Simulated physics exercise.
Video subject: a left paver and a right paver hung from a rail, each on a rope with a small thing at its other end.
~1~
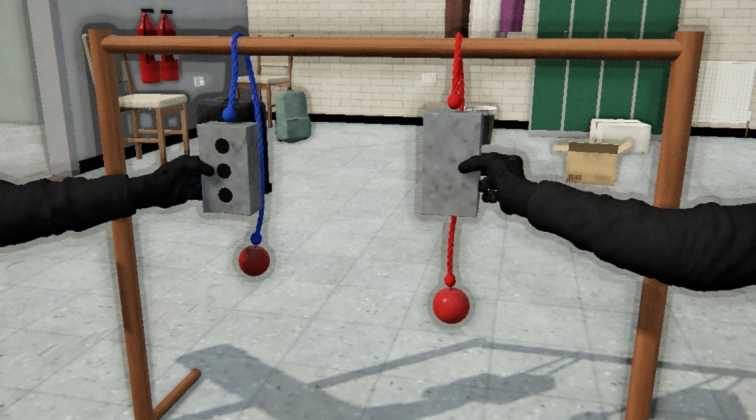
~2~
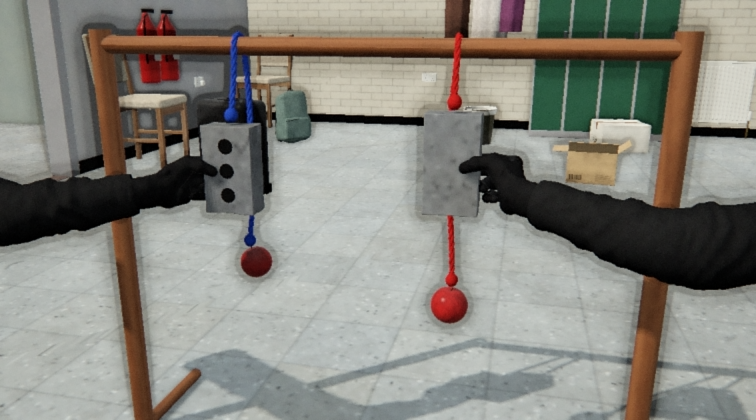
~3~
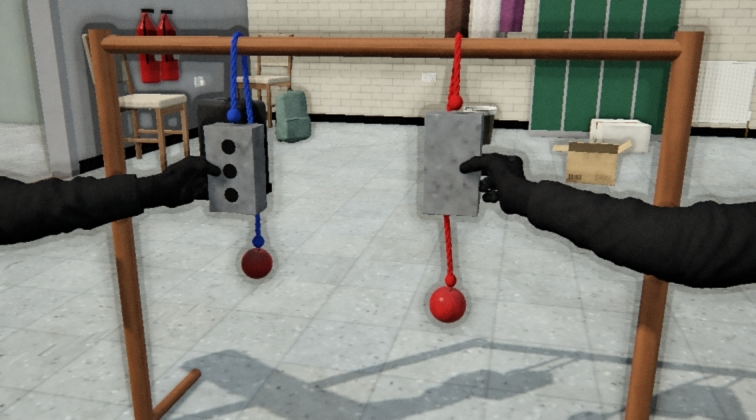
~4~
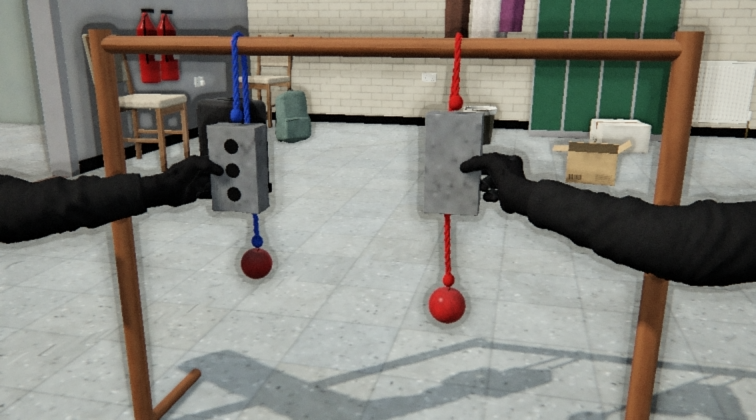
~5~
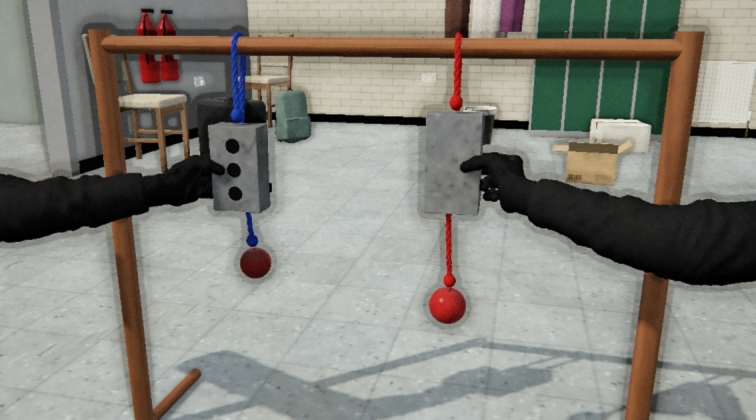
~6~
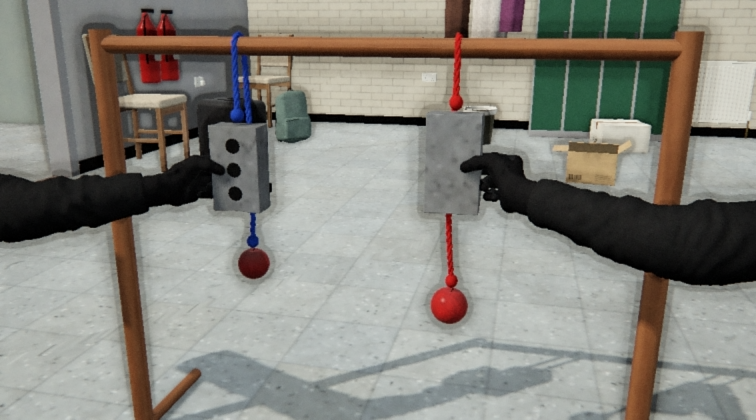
In a bright, tile-floored room with chairs, green lockers and a cardboard box behind, a fixed, first-person-like view faces a brown rail frame. Two black-sleeved arms reach in from the sides to grey blocks, the left hung on blue rope above a dark red ball, the right on red rope above a brighter one. The left block shifts slightly right and turns a little, its rope and ball swaying faintly, while the right side barely moves.
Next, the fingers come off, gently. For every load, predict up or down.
Result: The left paver falls away, the right paver falls away.
Then, 0.38 s on from there, left paver dropping near (249, 303); right paver dropping near (448, 303).
Then, 0.68 s on from there, left paver on the floor; right paver on the floor.
In the end, left paver on the floor; right paver on the floor. The left paver runs down to the floor and the right paver drops.
